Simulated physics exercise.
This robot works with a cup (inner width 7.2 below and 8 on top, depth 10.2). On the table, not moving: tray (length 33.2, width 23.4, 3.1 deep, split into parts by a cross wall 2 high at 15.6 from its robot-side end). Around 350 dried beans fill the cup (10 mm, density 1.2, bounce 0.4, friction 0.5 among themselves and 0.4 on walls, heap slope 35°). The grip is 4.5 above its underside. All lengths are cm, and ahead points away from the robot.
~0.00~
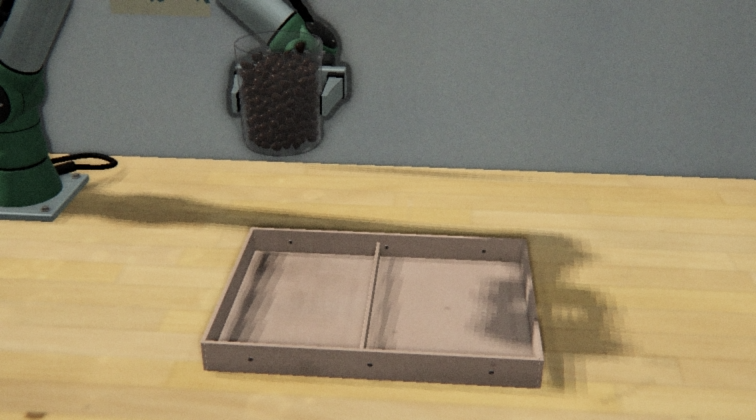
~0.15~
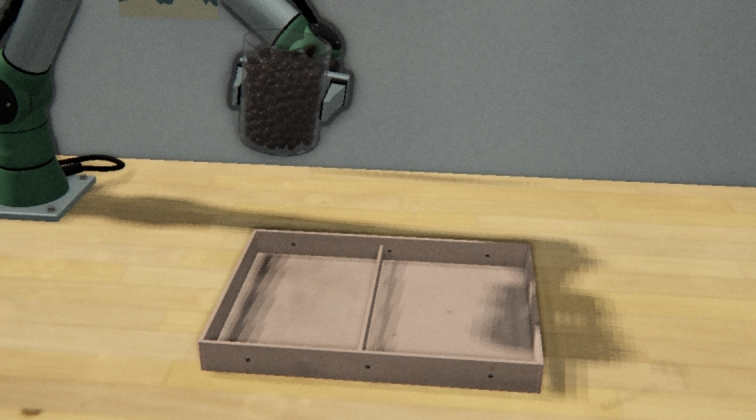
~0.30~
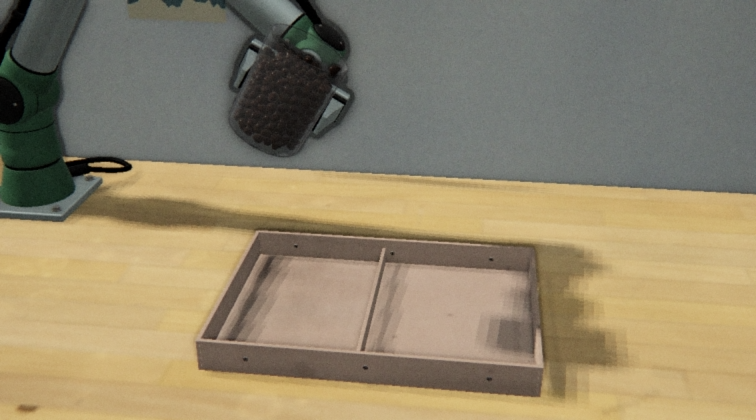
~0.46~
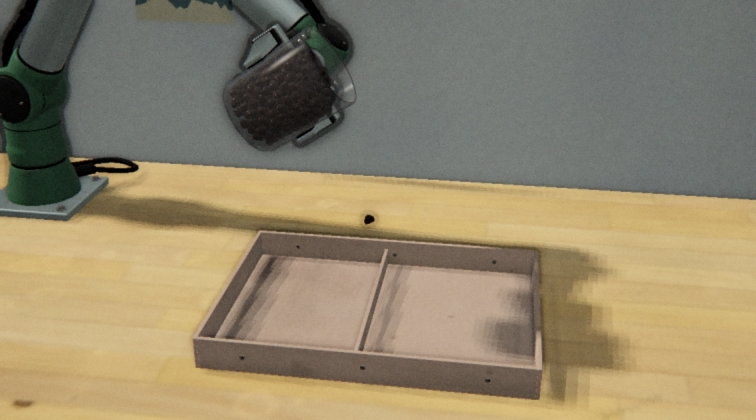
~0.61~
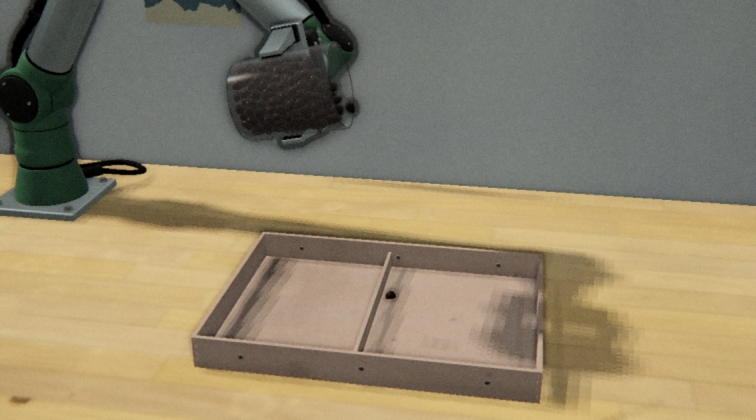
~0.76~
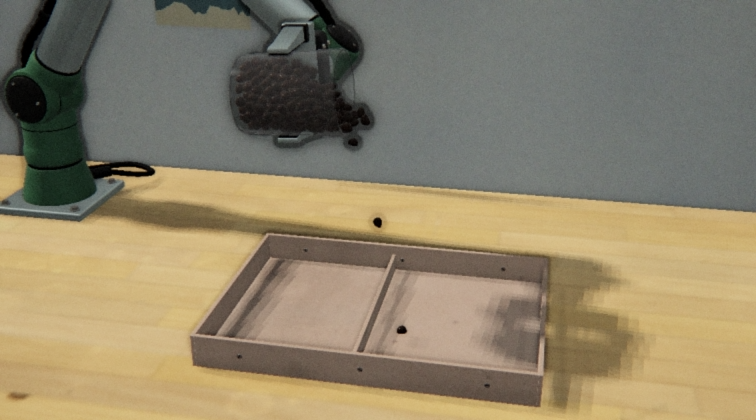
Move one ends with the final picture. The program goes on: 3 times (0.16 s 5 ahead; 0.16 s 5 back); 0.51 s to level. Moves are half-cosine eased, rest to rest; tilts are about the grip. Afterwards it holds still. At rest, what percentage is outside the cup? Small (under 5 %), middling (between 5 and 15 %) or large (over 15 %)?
Outside the cup the share is large, over 15 %.
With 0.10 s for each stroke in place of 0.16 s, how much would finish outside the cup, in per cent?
It would be near 95 per cent.
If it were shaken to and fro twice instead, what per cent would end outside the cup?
Then about 65 per cent.
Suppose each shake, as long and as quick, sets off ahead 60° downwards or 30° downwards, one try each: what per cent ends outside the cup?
About 20 and 55 per cent.
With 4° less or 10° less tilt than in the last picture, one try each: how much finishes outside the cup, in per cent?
Some 65 and 50 per cent.
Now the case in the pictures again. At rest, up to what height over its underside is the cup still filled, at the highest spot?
Some 4.5 cm.
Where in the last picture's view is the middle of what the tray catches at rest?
At about (426, 320).
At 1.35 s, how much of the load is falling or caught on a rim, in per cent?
Roughly 11 per cent.
After 1.35 s, tilted 86° forward, highest piece 25 above the table; 157 in the cup, 136 in the far-side part, 19 in the robot-side part, 1 on the table or floor, 40 in flight or on a rim.
After 1.94 s, tilted 53° forward, highest piece 26 above the table; 221 in the far-side part, 77 in the cup, 53 in the robot-side part, 1 on the table or floor, 1 in flight or on a rim.
After 2.43 s, level, highest piece 25 above the table; 222 in the far-side part, 77 in the cup, 53 in the robot-side part, 1 on the table or floor.
After 3.48 s, level, highest piece 25 above the table; 222 in the far-side part, 77 in the cup, 53 in the robot-side part, 1 on the table or floor.
In the end, 222 in the far-side part, 77 in the cup, 53 in the robot-side part, 1 on the table or floor. That is 78 % outside the cup.
